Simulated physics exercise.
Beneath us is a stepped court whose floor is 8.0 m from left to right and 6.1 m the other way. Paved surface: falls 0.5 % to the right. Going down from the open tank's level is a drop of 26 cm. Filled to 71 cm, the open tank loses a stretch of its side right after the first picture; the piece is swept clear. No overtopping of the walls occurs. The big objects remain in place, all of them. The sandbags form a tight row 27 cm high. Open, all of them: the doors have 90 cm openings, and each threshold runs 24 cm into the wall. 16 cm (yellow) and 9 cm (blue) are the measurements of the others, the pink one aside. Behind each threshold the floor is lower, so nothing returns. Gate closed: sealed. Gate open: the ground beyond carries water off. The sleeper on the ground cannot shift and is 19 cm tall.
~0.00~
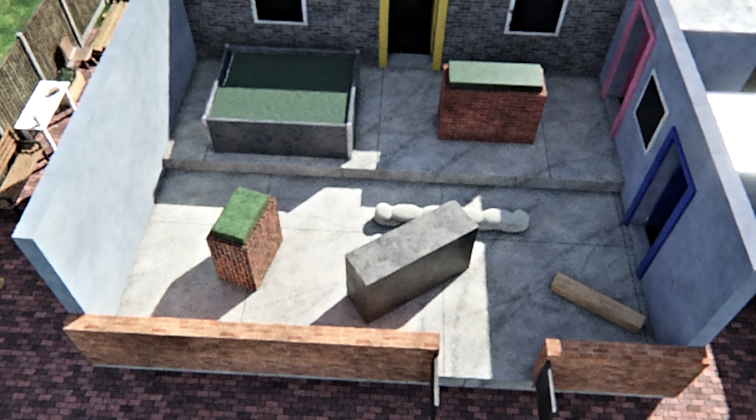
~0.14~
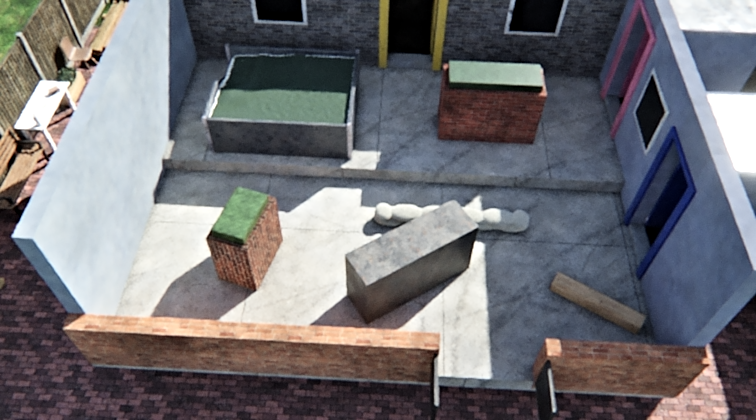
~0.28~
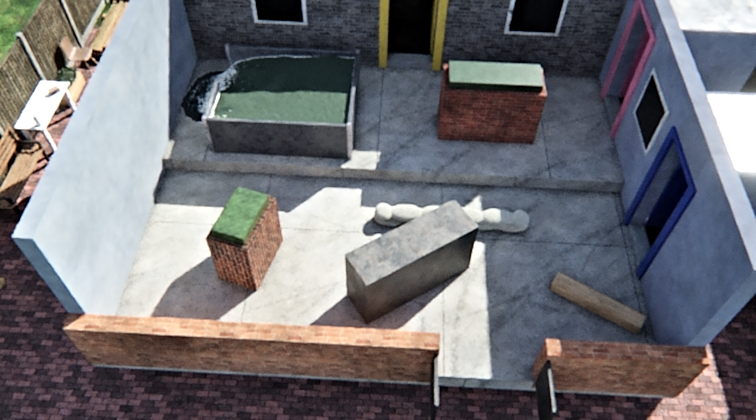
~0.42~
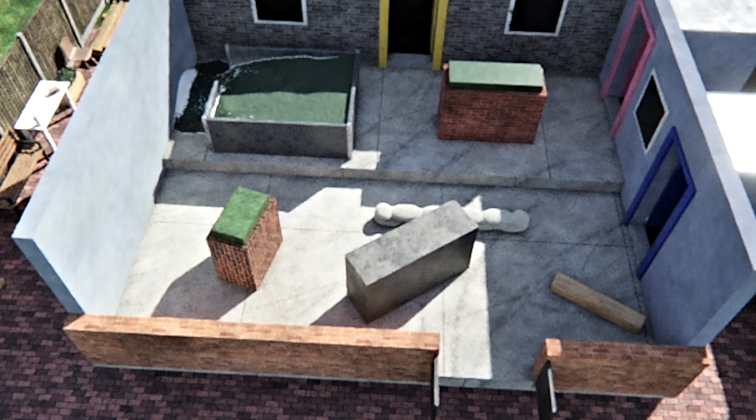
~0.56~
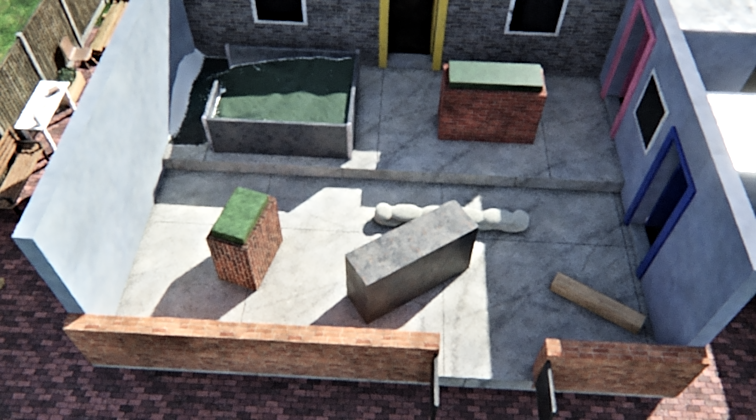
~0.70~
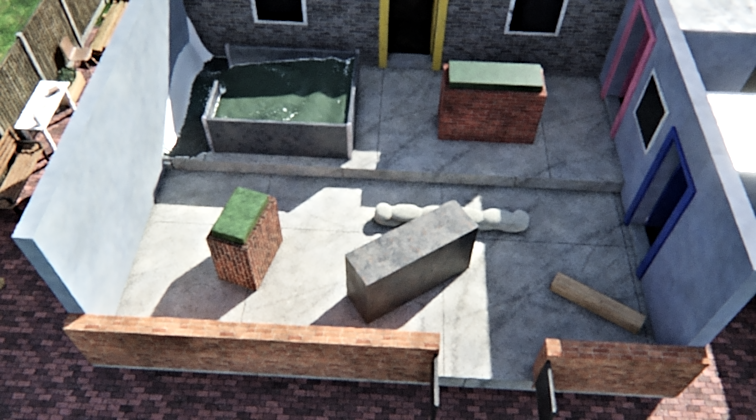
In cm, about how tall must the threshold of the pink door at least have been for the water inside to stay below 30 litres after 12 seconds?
It would have had to be close to 17 cm tall.
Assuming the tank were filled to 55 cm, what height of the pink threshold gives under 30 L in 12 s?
It would take a step of about 11.5 cm.
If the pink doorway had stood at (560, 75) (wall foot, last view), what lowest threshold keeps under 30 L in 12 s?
It needs roughly 10.5 cm.
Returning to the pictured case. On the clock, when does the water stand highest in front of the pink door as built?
About 4.5 seconds.
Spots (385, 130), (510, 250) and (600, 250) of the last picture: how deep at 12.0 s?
Close to 1, 9 and 10 cm, one after the other.
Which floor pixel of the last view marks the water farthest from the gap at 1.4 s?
Lab note: Front tip approx. (136, 258).
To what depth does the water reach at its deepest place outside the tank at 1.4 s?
Close to 62 centimetres.
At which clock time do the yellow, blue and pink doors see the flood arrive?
Yellow: 2.0 s; blue: 5.0 s; pink: 3.4 s.
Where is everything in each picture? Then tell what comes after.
In the first frame, still water, 71 cm deep, in the open tank at (285, 87); the pink door at (625, 73) is dry.
In the second frame, the gap is at (229, 87), the front 0.3 m out at a hidden place; the back of the open tank holds 71 cm.
In the third frame, the front is at (186, 101), 0.8 m from the gap at (229, 88); 0.8 m2 of floor is wet, 71 cm left at the back.
In the fourth frame, water pours out at (229, 89) and has run 0.9 m, to (174, 126); about 12 cm deep outside, 71 cm at the back.
In the fifth frame, the front is at (169, 140), 1.1 m from the gap at (229, 89); 1.7 m2 of floor is wet, 71 cm left at the back.
In the sixth frame, water pours out at (229, 88) and has run 1.5 m, to (163, 158); about 13 cm deep outside, 67 cm at the back; the pink door at (625, 73), 7.1 m from the gap, is still 7.2 m from the nearest water.
After 1.4 s water covers 15 % of the floor, deepest (62 cm) near (197, 62); it has not reached the pink door.
After 3.0 s water covers 35 % of the floor, deepest (38 cm) near (195, 68); it has not reached the pink door.
After 12.0 s water covers 85 % of the floor, deepest (12 cm) near (623, 221); 8 cm at the pink door, 138 litres in over its 10 cm threshold.
At the pink door as built, the water arrived by 3.4 s and peaked near 21 cm at 4.4 s.
Run again over the same 12 s with other heights there, 46 litres in over 15 cm, 7 litres over 20.5 cm. The limit of 30 litres is kept from about 17 cm up.
